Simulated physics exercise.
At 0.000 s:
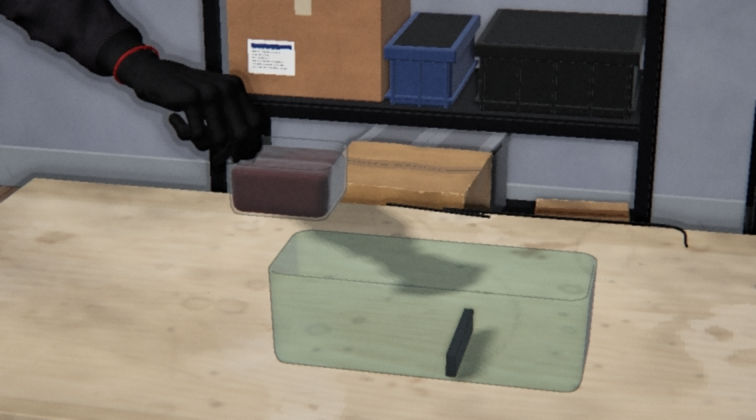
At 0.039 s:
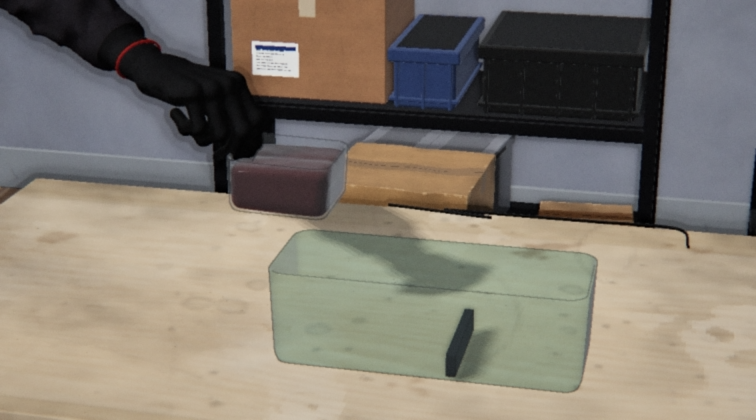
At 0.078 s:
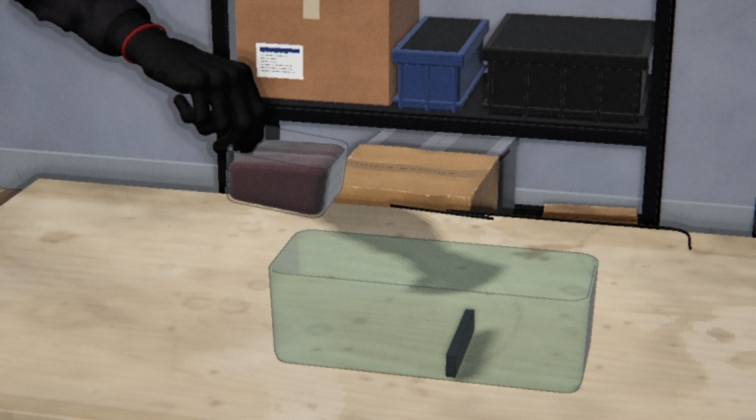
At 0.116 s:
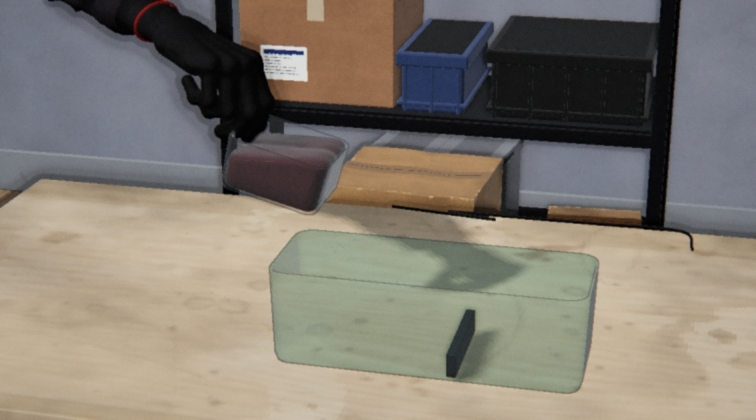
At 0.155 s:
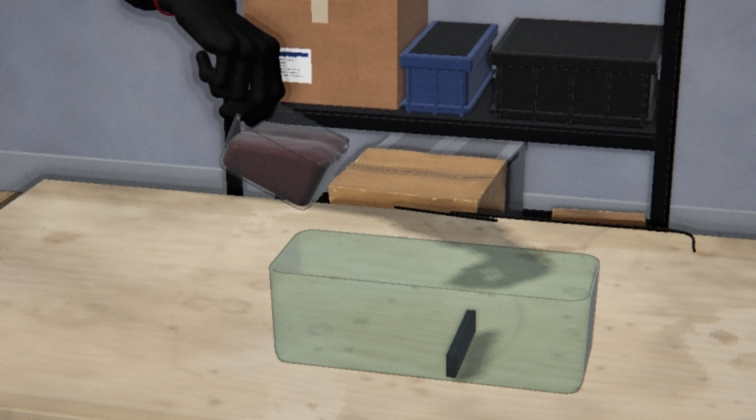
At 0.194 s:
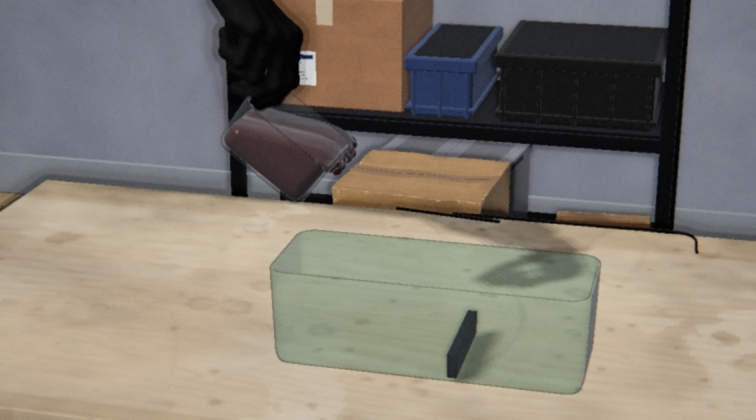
A clear food box of dark red wine hangs over a pale wooden table, seen from slightly above in a room with shelving behind. A black hand with a red wristband is at its left, a long greenish basin with a short dark wall stands in front, and cardboard, blue and black boxes sit behind. The hand smoothly tilts the box rightwards, wine reaching over its lip, as the camera drifts slightly.
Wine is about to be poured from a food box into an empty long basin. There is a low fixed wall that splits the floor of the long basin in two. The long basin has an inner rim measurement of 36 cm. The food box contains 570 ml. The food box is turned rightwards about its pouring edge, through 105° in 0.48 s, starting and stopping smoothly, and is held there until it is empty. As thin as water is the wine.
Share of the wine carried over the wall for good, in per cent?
Near 24 per cent.
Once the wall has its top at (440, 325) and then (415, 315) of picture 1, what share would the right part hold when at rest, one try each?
In turn about 50 and 70 per cent.
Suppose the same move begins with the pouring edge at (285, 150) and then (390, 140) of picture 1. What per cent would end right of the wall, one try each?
Roughly 20 per cent the first time and 55 per cent the second.
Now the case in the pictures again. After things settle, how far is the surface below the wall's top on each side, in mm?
Roughly 14 mm on the left side and roughly 22 mm on the right.
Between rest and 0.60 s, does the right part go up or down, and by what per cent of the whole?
The right part gains close to 8 per cent.
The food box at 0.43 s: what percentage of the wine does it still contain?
Near 28 in a hundred.
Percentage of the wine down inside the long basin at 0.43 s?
About 12%.
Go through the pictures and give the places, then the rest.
Tilt 0°; pouring edge (339, 158); surface from (242, 156) to (338, 163); the long basin's rim runs from (282, 252) to (592, 279); the wall's top is at (460, 332), in the first frame.
Tilt 2°; pouring edge (339, 158); surface from (242, 155) to (338, 161), in the second frame.
Tilt 7°; pouring edge (339, 158); surface from (242, 151) to (339, 156), in the third frame.
Tilt 14°; pouring edge (339, 158); surface from (241, 143) to (340, 152); 1 per cent is over the edge, in the fourth frame.
Tilt 25°; pouring edge (339, 157); surface from (241, 131) to (336, 147); 4 per cent is over the edge, in the fifth frame.
Tilt 37°; pouring edge (339, 157); surface from (243, 115) to (336, 143); 7 per cent is over the edge, in the sixth frame.
Then, 0.43 s in, the tilt is 102° and 27 per cent is still to pour, 13 is left of the wall and 0 right of it.
Then, 0.60 s in, the tilt is 105° and 3 per cent is still to pour, 69 is left of the wall and 15 right of it.
Then, 0.78 s in, the tilt is 105° and 0 per cent is still to pour, 68 is left of the wall and 16 right of it.
Then, 0.98 s in, the tilt is 105° and 0 per cent is still to pour, 73 is left of the wall and 17 right of it.
Finally, 67 per cent lies left of the wall, 24 right of it and 10 outside.
